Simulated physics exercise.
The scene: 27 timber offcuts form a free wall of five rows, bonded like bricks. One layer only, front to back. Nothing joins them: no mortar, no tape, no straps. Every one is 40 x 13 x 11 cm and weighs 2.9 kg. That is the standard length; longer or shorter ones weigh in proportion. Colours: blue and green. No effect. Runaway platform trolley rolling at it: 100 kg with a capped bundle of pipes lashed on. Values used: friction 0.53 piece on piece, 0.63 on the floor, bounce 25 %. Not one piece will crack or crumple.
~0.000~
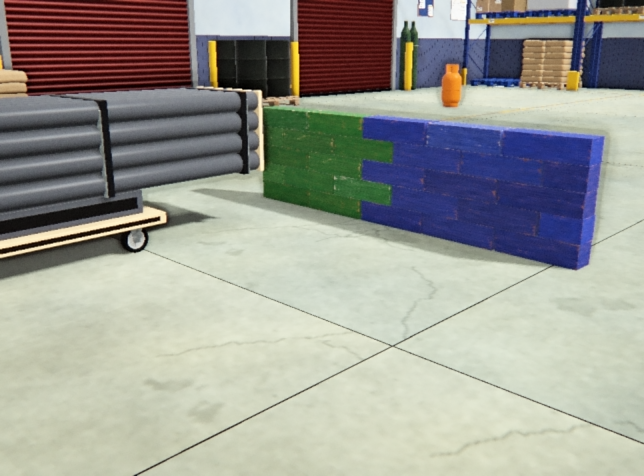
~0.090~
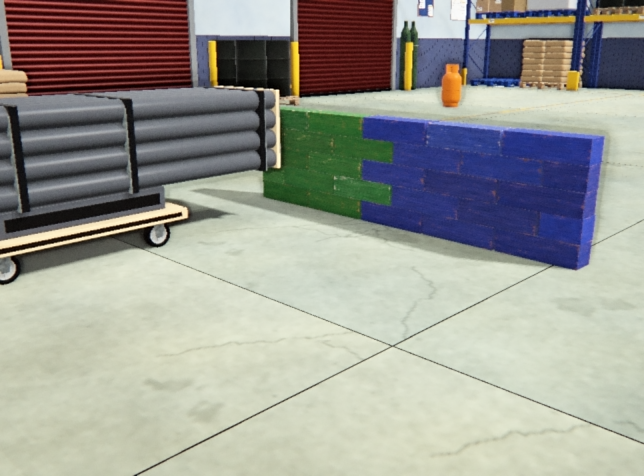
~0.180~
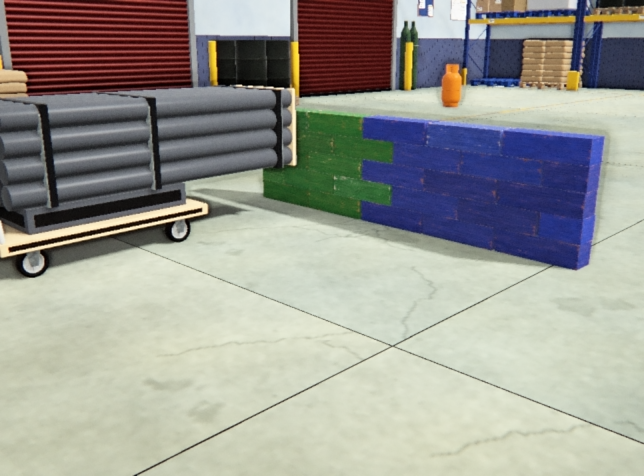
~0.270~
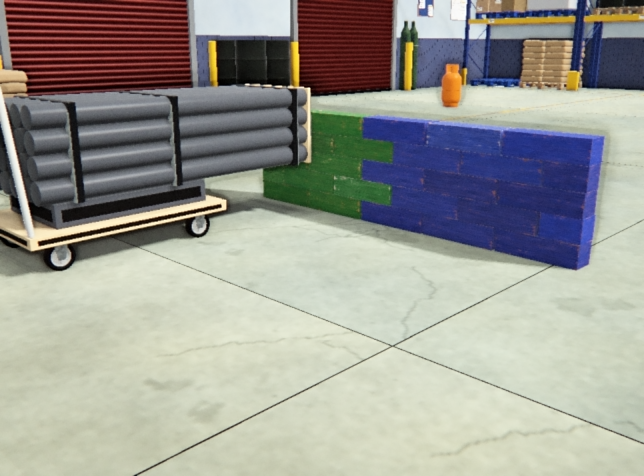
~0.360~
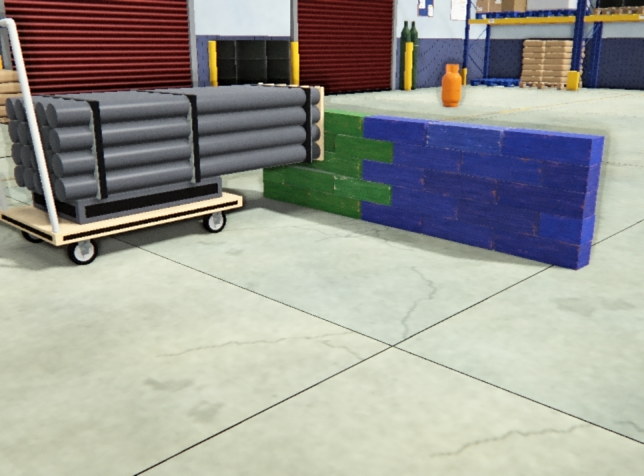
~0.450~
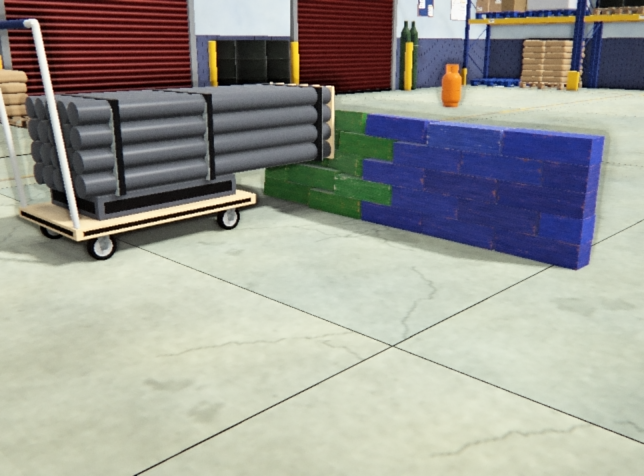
At the start, a platform trolley stacked with grey pipes stands partly in view at the left, beside a low wall of green and blue blocks. It rolls right with nobody visible pushing, its white handle coming into view as the load covers more of the green end; the wall shows no clear movement.
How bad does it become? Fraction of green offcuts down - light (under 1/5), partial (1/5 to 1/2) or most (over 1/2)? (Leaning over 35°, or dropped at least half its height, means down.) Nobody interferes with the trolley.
It is a majority.
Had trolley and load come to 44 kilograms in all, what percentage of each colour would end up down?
Result: Blue 10 and green 80 in a hundred.
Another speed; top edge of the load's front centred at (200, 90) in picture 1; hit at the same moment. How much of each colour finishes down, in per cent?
You'd end up with blue at 10 per cent down and green at 80 per cent.
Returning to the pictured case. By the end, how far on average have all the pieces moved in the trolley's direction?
It comes out to something like 20 centimetres.
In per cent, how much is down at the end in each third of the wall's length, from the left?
In percent, the thirds read 80 on the left, 30 in the middle and 0 on the right.
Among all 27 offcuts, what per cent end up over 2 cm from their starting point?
Moved: 40 per cent.
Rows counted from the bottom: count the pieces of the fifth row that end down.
From that row, 3 end down.
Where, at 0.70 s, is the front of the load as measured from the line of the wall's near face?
It has gone roughly 40 centimetres beyond.
After 0.52 s, load 21 cm past the wall's line, still rolling; 2 of the 12 green offcuts down (2 of 27 in all colours); top green offcut leaning 15°; top blue offcut leaning 15°.
After 0.70 s, load 39 cm past the wall's line, still rolling; 8 of the 12 green offcuts down (9 of 27 in all colours); top green offcut leaning 49°, 18 cm lower; top blue offcut leaning 49°.
After 0.96 s, load 62 cm past the wall's line, still rolling; 9 of the 12 green offcuts down (10 of 27 in all colours); top green offcut on its side; top blue offcut on its side.
After 1.46 s, load 1.00 m past the wall's line, still rolling; 9 of the 12 green offcuts down (10 of 27 in all colours); top green offcut on its side; top blue offcut upside down.
At rest (3.1 s), load 1.21 m past the wall's line, still rolling; 9 of the 12 green offcuts down (10 of 27 in all colours); top green offcut on its side; top blue offcut upside down. That is 75 per cent. As the last picture would show them, middles, top green offcut near (453, 193), top blue offcut near (499, 209).
